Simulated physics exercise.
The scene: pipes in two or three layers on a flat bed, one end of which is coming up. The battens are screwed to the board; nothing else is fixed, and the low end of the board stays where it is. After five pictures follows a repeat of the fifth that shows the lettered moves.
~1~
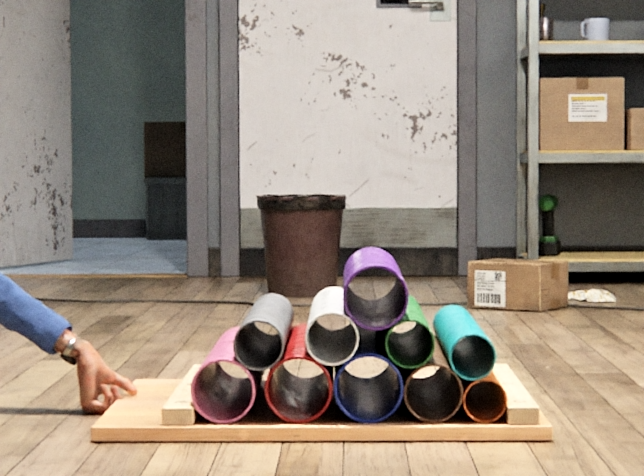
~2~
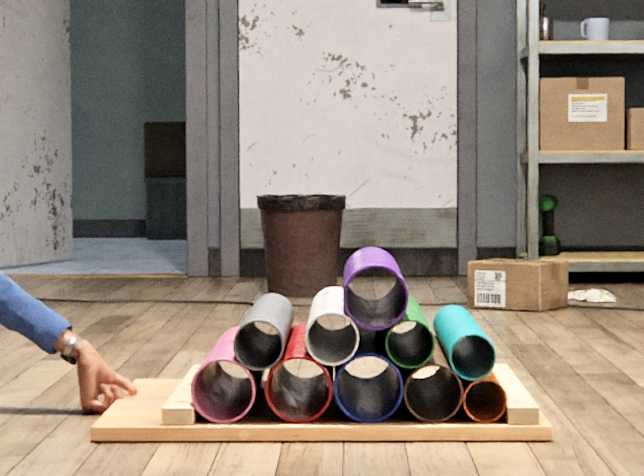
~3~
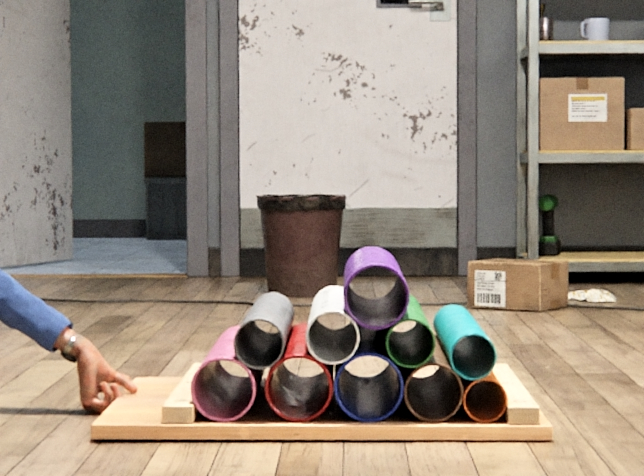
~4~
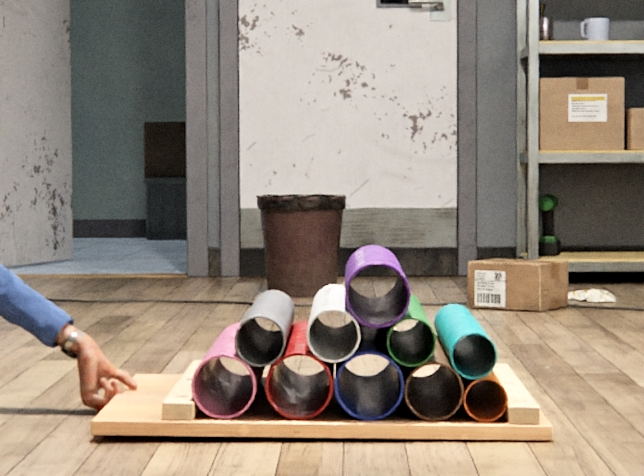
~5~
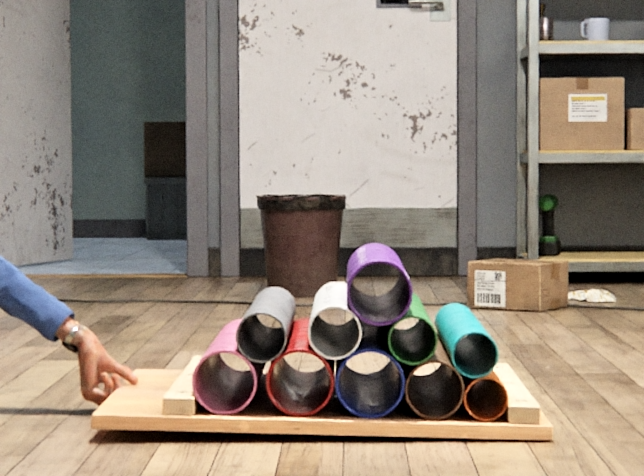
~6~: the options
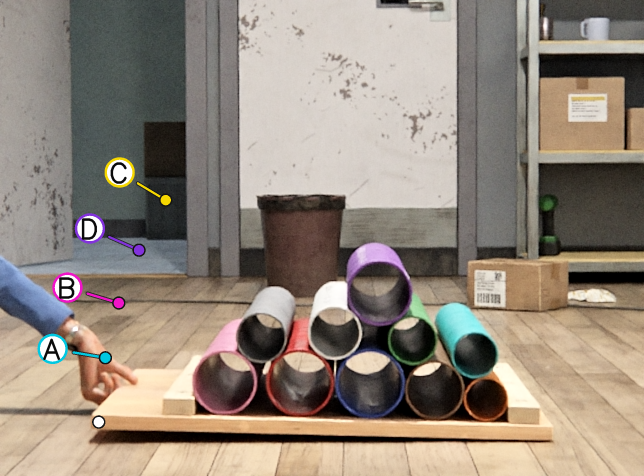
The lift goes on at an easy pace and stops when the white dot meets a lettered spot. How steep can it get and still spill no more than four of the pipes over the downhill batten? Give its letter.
At most to C.
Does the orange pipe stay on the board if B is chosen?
Yes.
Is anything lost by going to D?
Yes, at D.
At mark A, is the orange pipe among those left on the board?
Yes.
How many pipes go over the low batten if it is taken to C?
With C, three.
On the marked copy, A at (106, 358); B at (119, 303); C at (166, 200); D at (139, 250); the white dot at (99, 422).
Following C. Soon after the start, board at 18°.
Later, board at 31°.
In the end, board at 31°, three over the low batten (turquoise, green, purple).
As for the rest, A none over the low batten; B one over the low batten (turquoise); D three over the low batten (turquoise, green, purple).
